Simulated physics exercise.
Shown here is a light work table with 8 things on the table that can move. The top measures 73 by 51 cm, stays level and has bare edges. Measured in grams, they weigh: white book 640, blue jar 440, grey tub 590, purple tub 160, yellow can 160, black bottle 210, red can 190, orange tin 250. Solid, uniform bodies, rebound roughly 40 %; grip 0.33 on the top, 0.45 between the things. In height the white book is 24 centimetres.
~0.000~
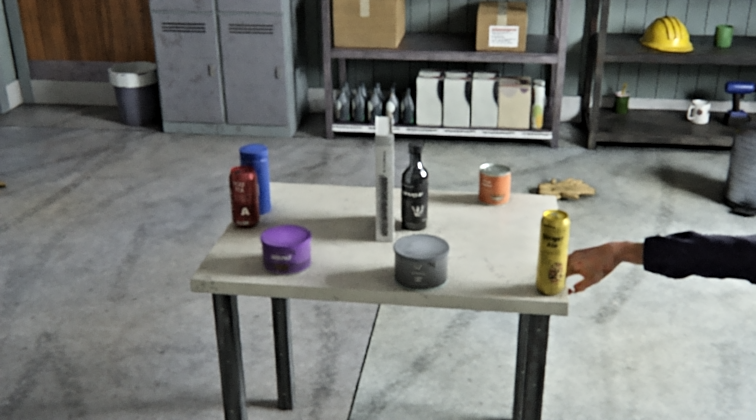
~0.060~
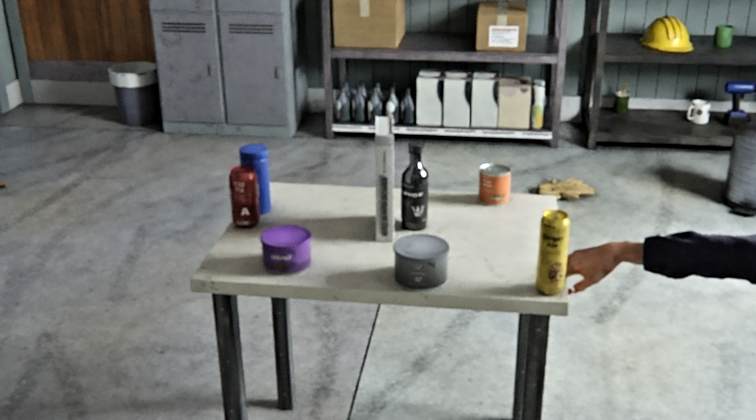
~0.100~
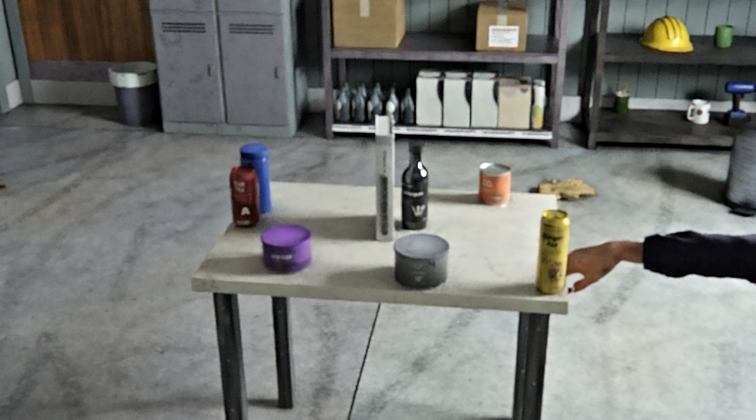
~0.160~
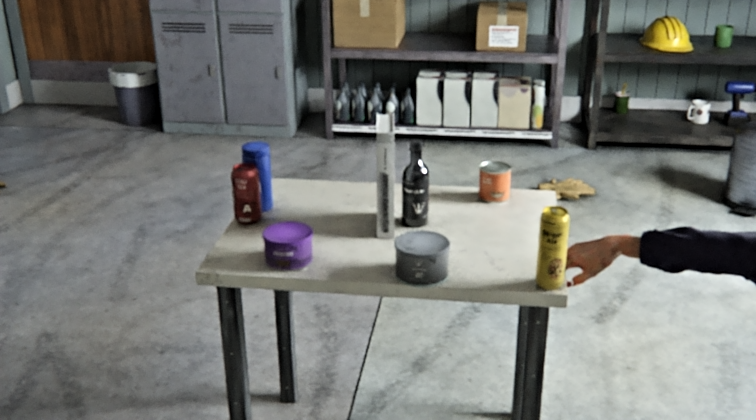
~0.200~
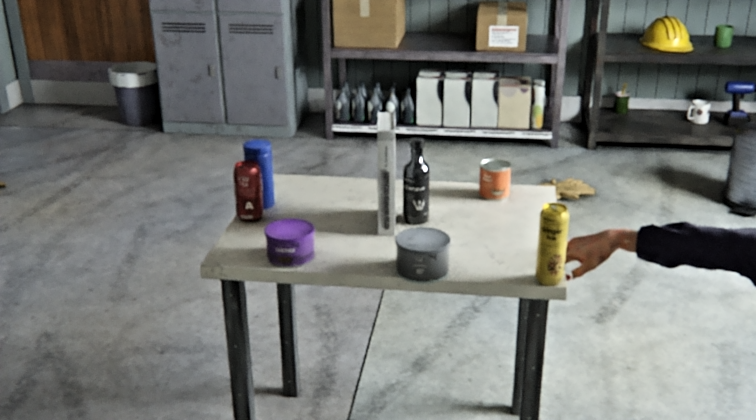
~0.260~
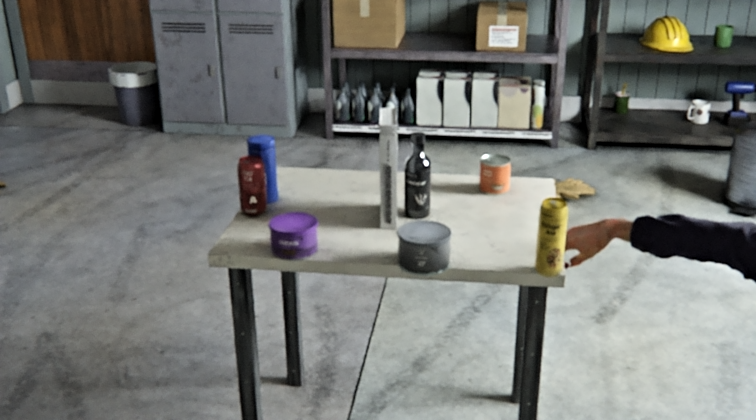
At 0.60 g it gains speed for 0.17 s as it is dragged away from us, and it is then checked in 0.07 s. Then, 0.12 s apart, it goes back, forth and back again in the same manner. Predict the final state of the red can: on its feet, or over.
It manages to stay up.
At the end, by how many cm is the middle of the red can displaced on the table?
I'd say about 2 cm between start and finish.
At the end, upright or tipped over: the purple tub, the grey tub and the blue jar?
Well, the purple tub holds steady, the grey tub holds steady, and the blue jar holds steady.
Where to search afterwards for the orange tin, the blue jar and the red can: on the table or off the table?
Once it all settles, the orange tin leaves its surface, the blue jar stays on its surface and the red can stays on its surface.
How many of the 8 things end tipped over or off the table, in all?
So, 3 in all.
After 0.56 s, table 6 cm from its start; red can moved 3 cm near (256, 181); black bottle on its side; yellow can on its side.
After 0.96 s, table 10 cm from its start; red can moved 3 cm near (253, 185); black bottle on its side; yellow can on its side.
After 1.26 s, table 7 cm from its start; orange tin now off the table; red can moved 3 cm near (257, 179); black bottle on its side.
After 1.56 s, red can moved 2 cm near (247, 193); black bottle on its side; yellow can on its side.
In the end (4.2 s), off the table and tipped over, orange tin; toppled on the table, yellow can and black bottle; the other 5 under 5 cm from the start. At the end, from the last picture's camera, red can near (247, 193).
